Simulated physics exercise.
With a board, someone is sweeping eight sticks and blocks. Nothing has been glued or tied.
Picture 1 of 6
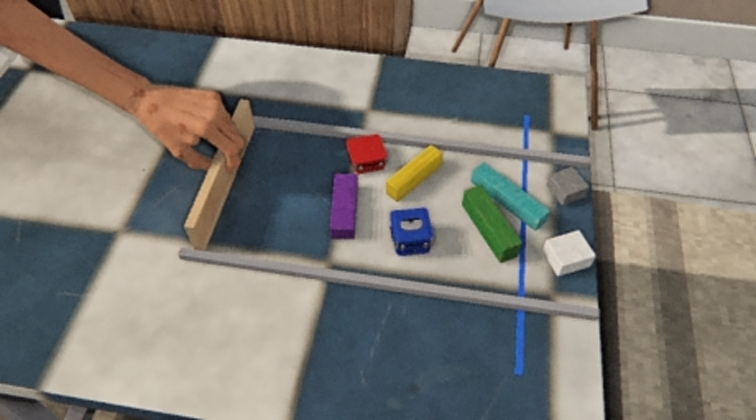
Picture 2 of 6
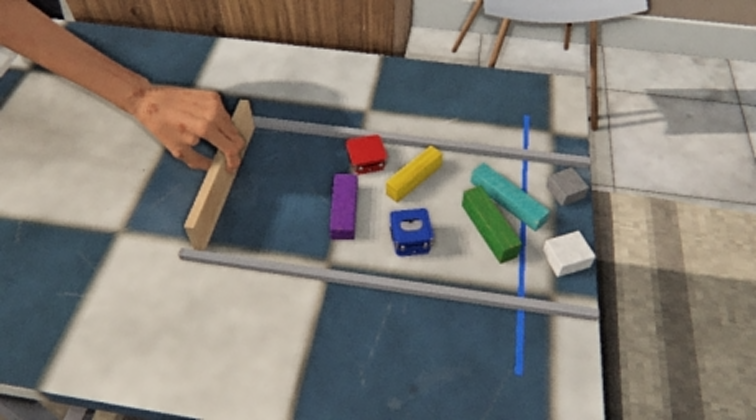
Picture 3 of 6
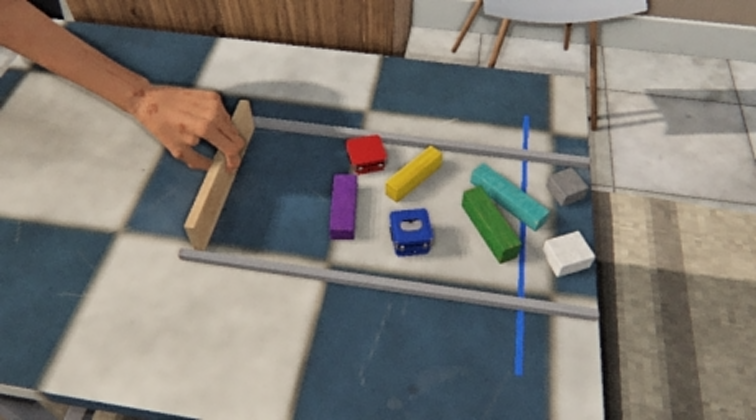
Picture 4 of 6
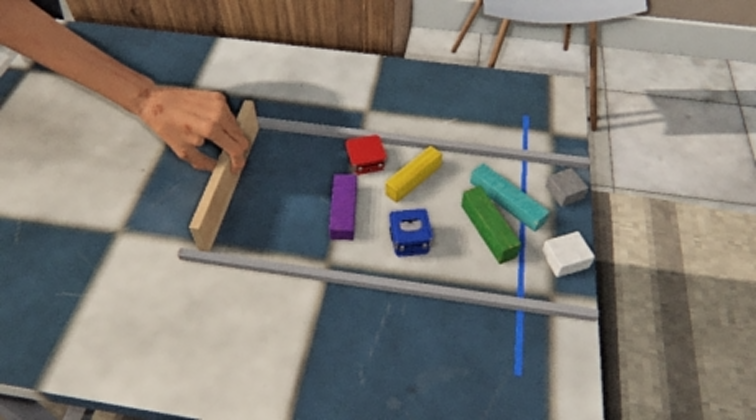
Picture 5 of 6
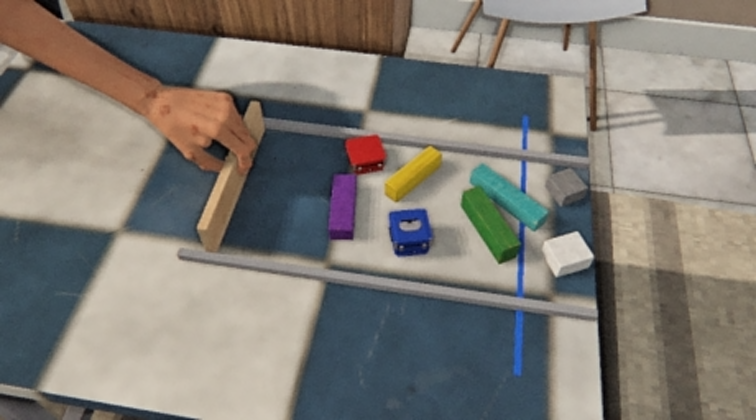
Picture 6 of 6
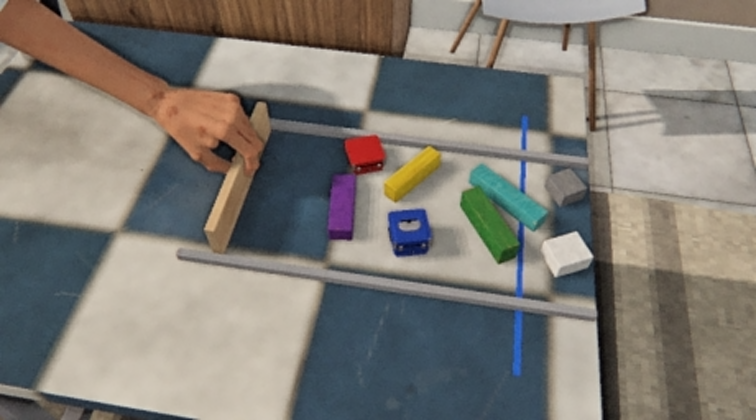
To begin with, a hand holds a wooden board upright between two grey rails on a checkered surface, left of eight coloured blocks and sticks and a strip of blue tape. The board stays still at first, then the hand slides it slightly right, without touching the pieces, which barely move.
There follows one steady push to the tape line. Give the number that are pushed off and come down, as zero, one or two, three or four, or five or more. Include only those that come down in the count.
Three or four come down.
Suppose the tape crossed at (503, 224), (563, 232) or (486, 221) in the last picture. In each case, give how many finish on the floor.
Try 1: 2; try 2: 6; try 3: 0.
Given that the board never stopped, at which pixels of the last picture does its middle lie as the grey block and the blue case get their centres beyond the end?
I reckon its middle sits around (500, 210) and then around (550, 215).
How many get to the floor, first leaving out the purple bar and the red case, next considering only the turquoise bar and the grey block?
Well, the first time you'd get 1, and the next time 1.
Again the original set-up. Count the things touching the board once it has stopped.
The number is 2.
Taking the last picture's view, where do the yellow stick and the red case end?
(568, 195) and (541, 180), roughly.
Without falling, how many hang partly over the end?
In total, 1 of them.
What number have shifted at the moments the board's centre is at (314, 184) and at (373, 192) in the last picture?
0 at one spot and 4 at the other.
A little later, none off yet; grey block at rest near (565, 187); white block at rest near (566, 254); turquoise bar at rest near (507, 197).
Next, none off yet; grey block at rest near (565, 187); white block at rest near (566, 254); turquoise bar shifted a little near (531, 206).
When it is over, the number that fall off is three or four; down, turquoise bar, white block and grey block.
